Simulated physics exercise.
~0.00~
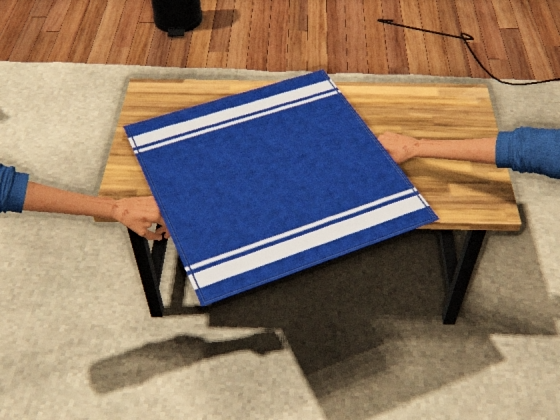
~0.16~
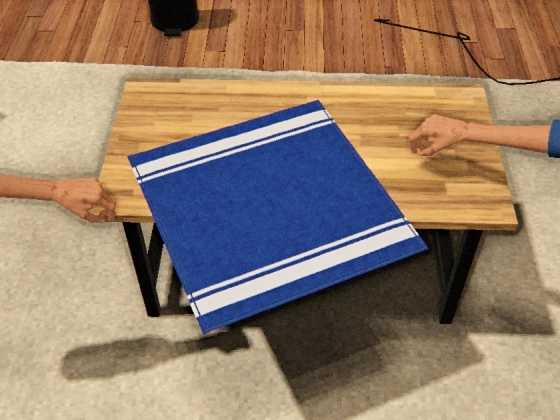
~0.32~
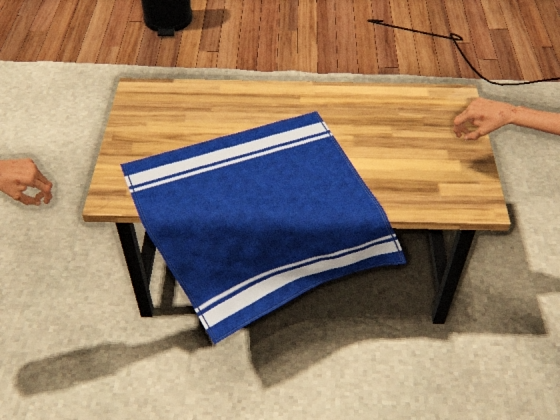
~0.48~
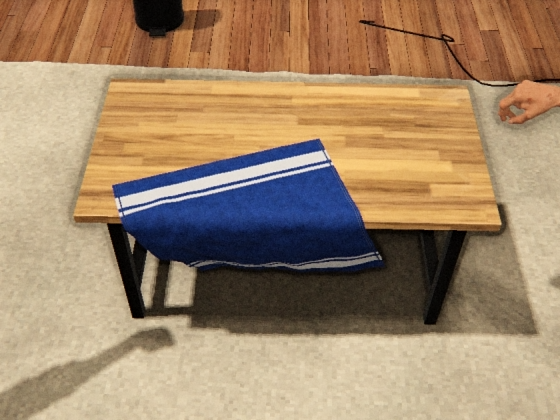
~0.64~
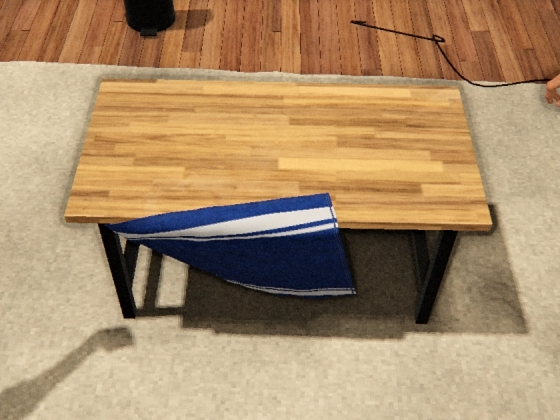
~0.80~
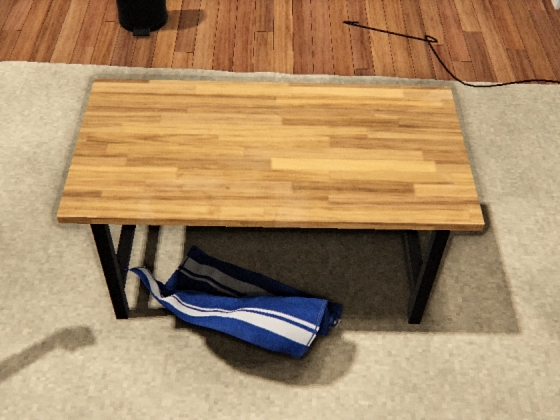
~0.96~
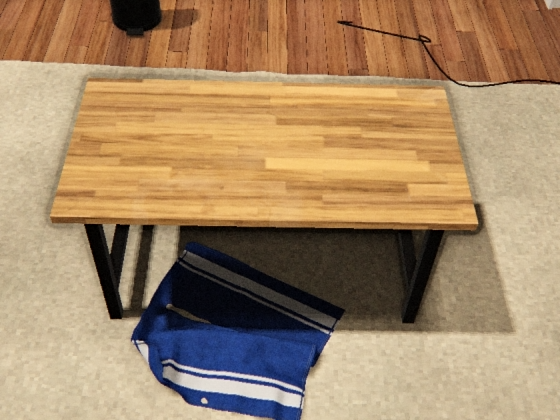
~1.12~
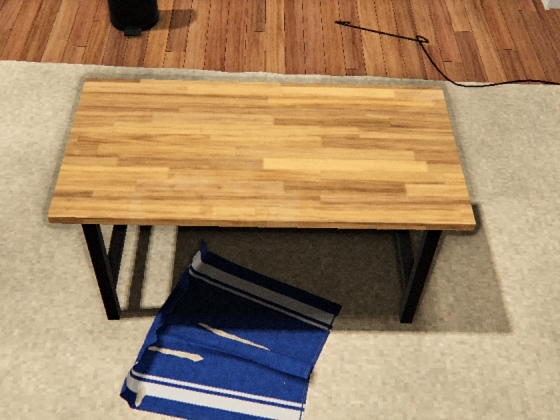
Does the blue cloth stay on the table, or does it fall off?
It falls off. The cloth slides over the front edge and ends up on the carpet.
